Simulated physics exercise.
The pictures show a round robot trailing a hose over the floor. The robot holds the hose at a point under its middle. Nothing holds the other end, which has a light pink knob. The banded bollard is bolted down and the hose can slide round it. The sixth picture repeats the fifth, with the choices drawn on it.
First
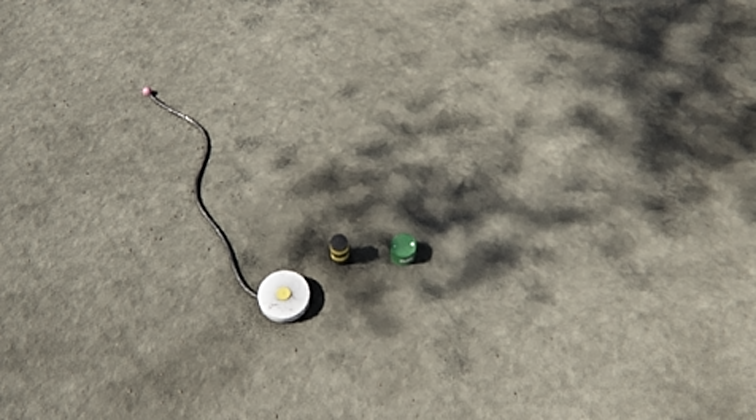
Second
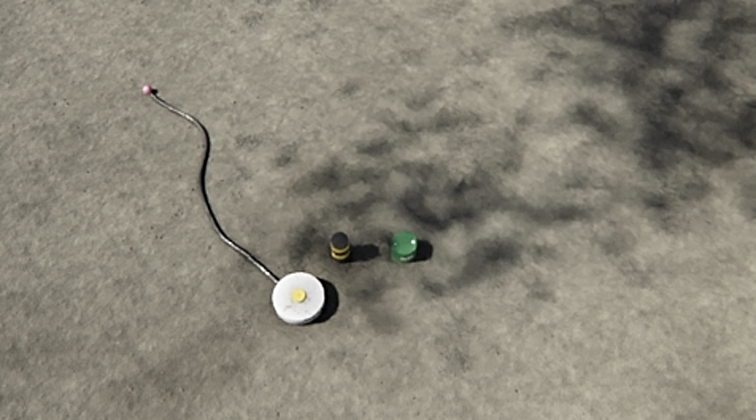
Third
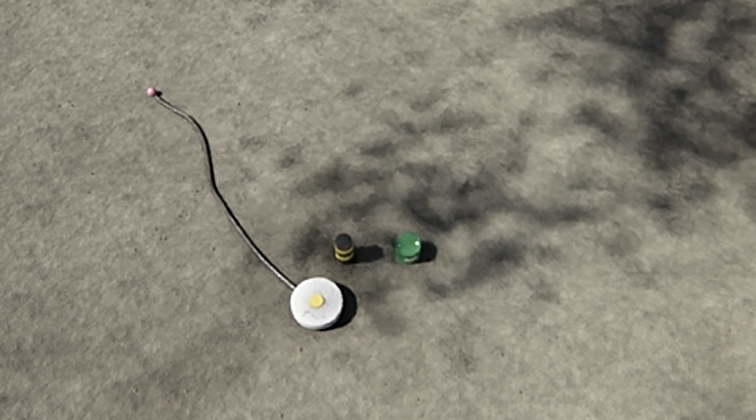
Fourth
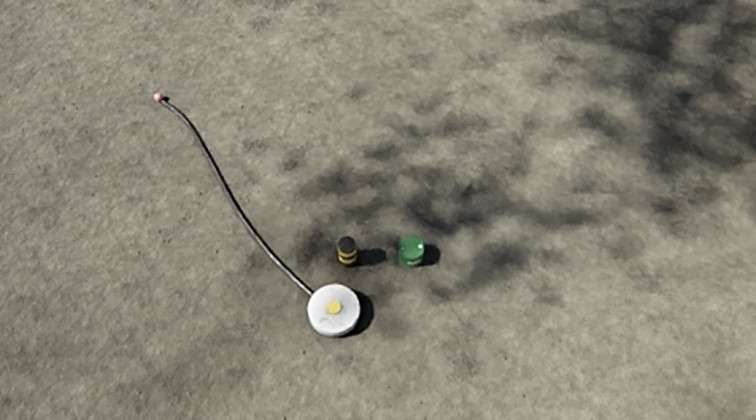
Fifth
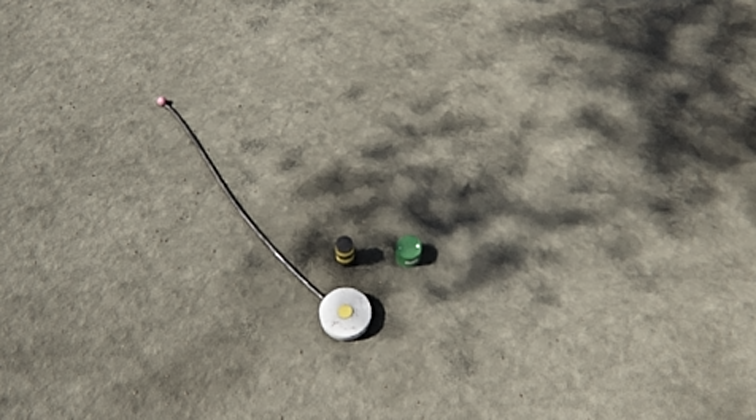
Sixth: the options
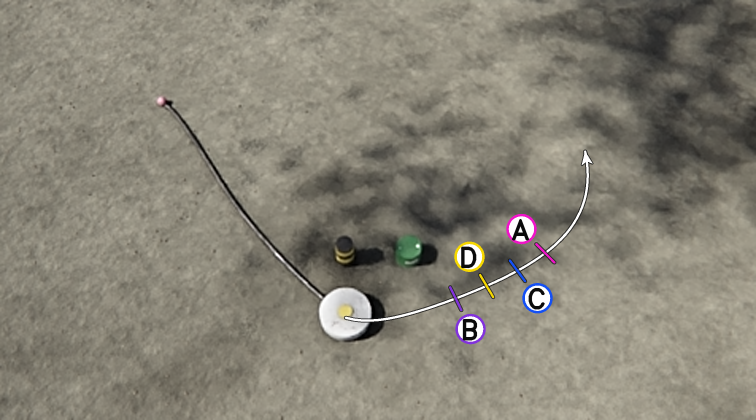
A round white robot slides slowly right and slightly down, pulling its curved dark hose straighter.
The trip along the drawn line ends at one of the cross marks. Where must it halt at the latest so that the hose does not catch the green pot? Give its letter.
At C, and not beyond.
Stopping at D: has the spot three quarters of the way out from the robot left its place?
Yes.
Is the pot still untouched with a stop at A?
No.
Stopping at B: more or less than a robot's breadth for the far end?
More.
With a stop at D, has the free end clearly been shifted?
Yes.
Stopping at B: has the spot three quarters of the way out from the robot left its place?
Yes.
On the marked copy, A at (545, 253); B at (456, 298); C at (517, 271); D at (487, 286); the route from (346, 318) via (521, 269) to (585, 152).
Following C. Soon after the start, robot (410, 310), middle of the hose (269, 227), free end (182, 125).
Later, robot (471, 289), middle of the hose (309, 245), free end (202, 151).
In the end, robot (519, 267), middle of the hose (345, 269), free end (228, 176); only the bollard has been touched, if anything.
As for the rest, A brings the hose against the pot; B is safe but short; D is safe but short.
